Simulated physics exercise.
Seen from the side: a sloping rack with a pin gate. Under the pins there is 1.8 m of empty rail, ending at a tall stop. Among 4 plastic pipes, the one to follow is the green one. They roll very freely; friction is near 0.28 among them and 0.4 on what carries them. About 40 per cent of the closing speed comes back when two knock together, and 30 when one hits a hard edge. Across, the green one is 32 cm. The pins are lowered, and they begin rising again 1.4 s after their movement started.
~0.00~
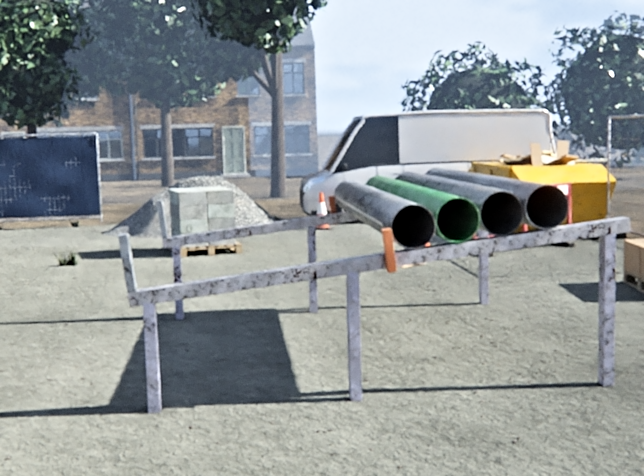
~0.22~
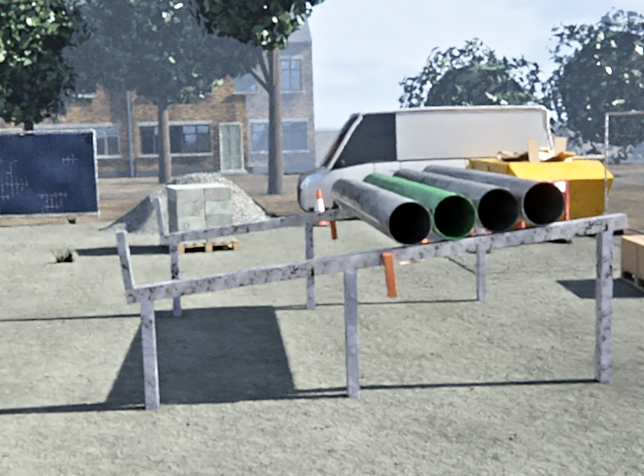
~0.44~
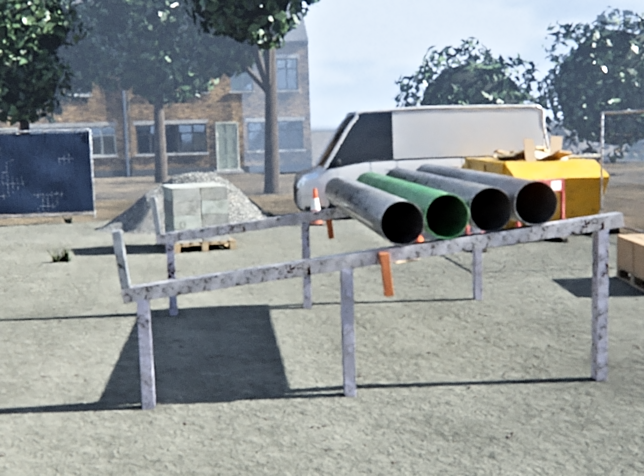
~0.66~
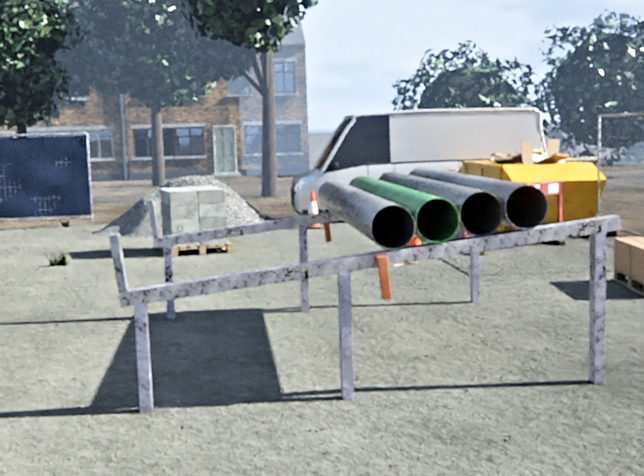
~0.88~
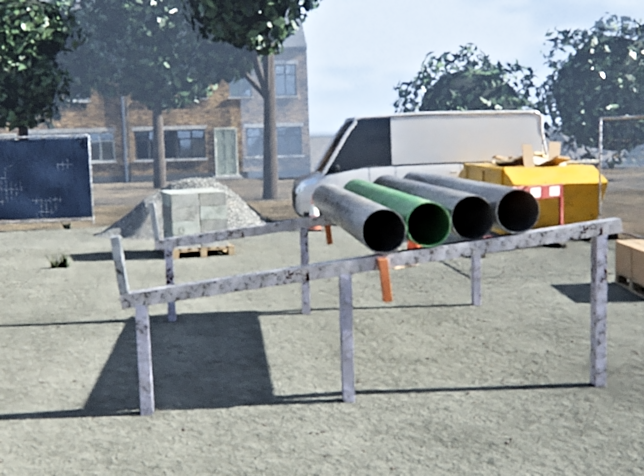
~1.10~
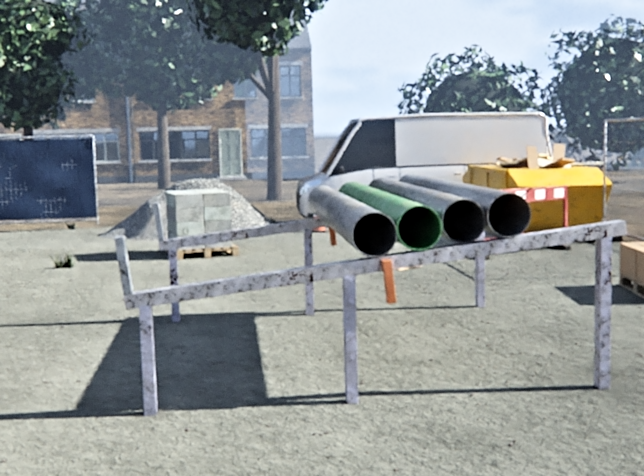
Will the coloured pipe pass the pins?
Yes.
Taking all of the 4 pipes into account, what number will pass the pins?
2 in total.
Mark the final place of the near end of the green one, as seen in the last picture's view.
Roughly (200, 261).
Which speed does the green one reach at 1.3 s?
It's going at around 0.6 m/s.
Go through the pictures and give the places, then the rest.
The first picture shows green (458, 220); pins up; the rack falls 6°.
The second picture shows green (455, 217); pins down.
The third picture shows green (447, 217); pins down; the first has rolled 5 cm.
The fourth picture shows green (438, 221); pins down; the first has rolled 10 cm.
The fifth picture shows green (429, 225); pins down; the first has rolled 15 cm.
The sixth picture shows green (420, 228); pins down; the first has rolled 25 cm.
Then, 1.3 s in, green is on the rails, 15 cm above the pins, rolling left; 1 of 4 has passed.
Then, 1.5 s in, green is on the rails, 5 cm above the pins, rolling left; 1 of 4 has passed.
Then, 1.7 s in, green is in the air, 10 cm below the pins, rolling left; 2 of 4 have passed.
In the end (3.1 s), green is on the rails, 125 cm below the pins; 2 of 4 have passed.
